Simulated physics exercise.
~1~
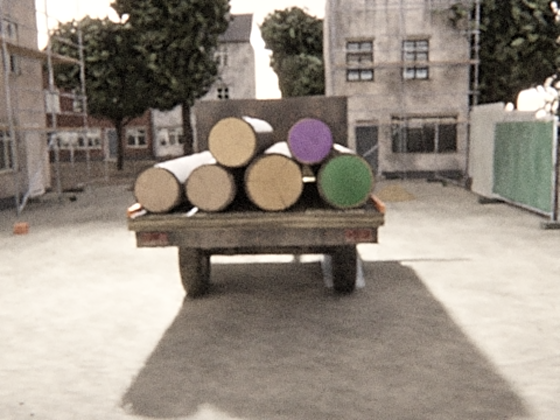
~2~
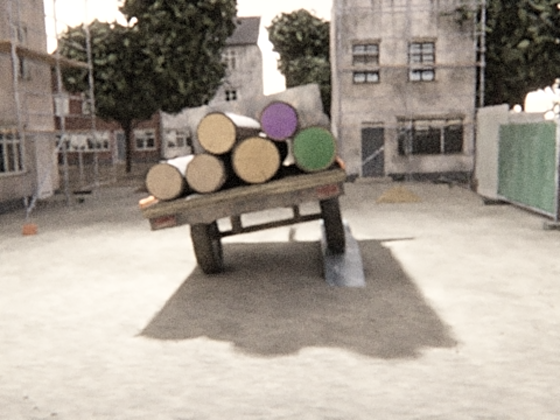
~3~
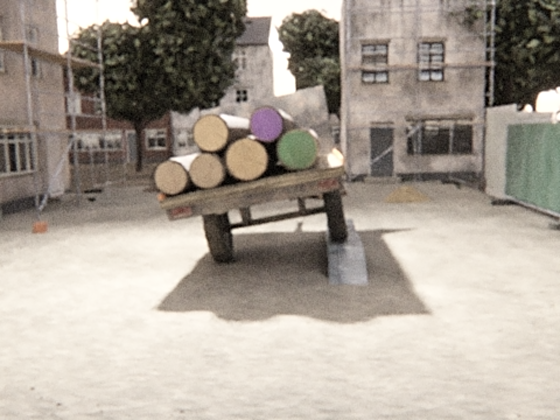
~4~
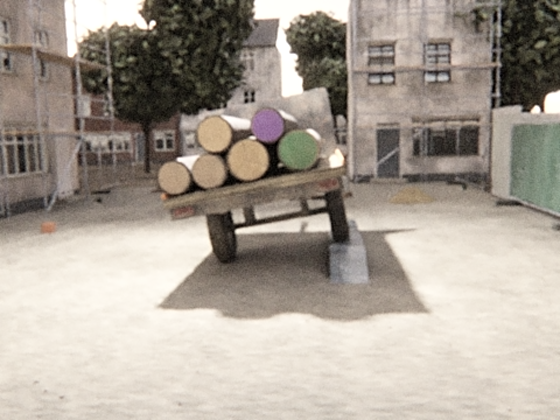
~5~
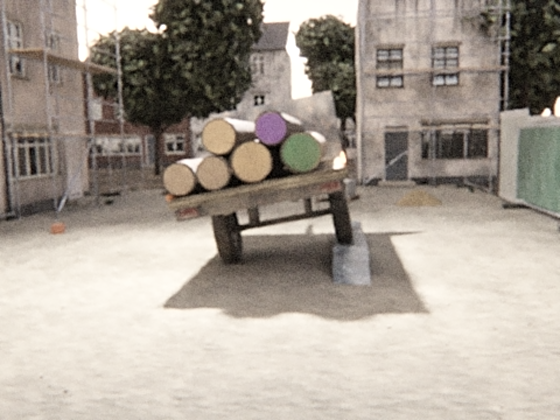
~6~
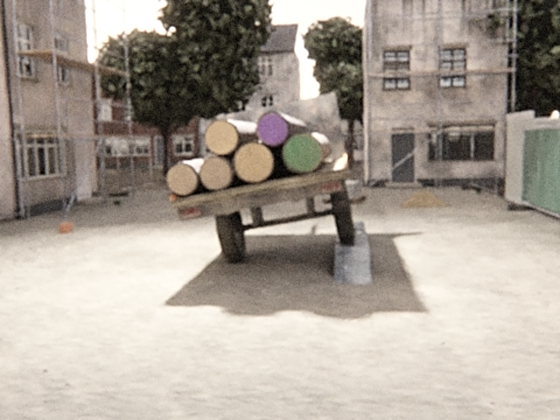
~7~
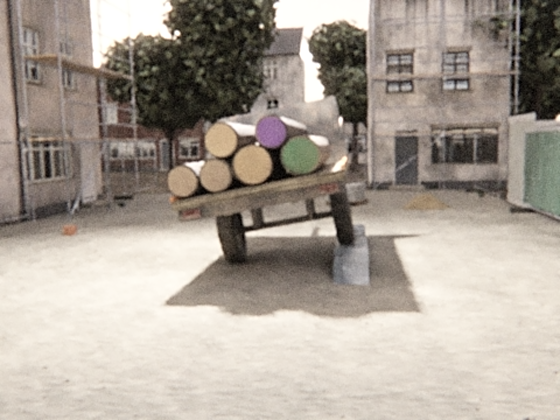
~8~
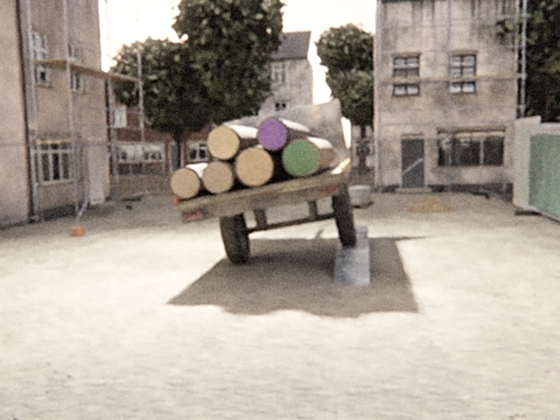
A log-laden trailer tilts left as its right wheel climbs a ramp, keeping every log aboard.
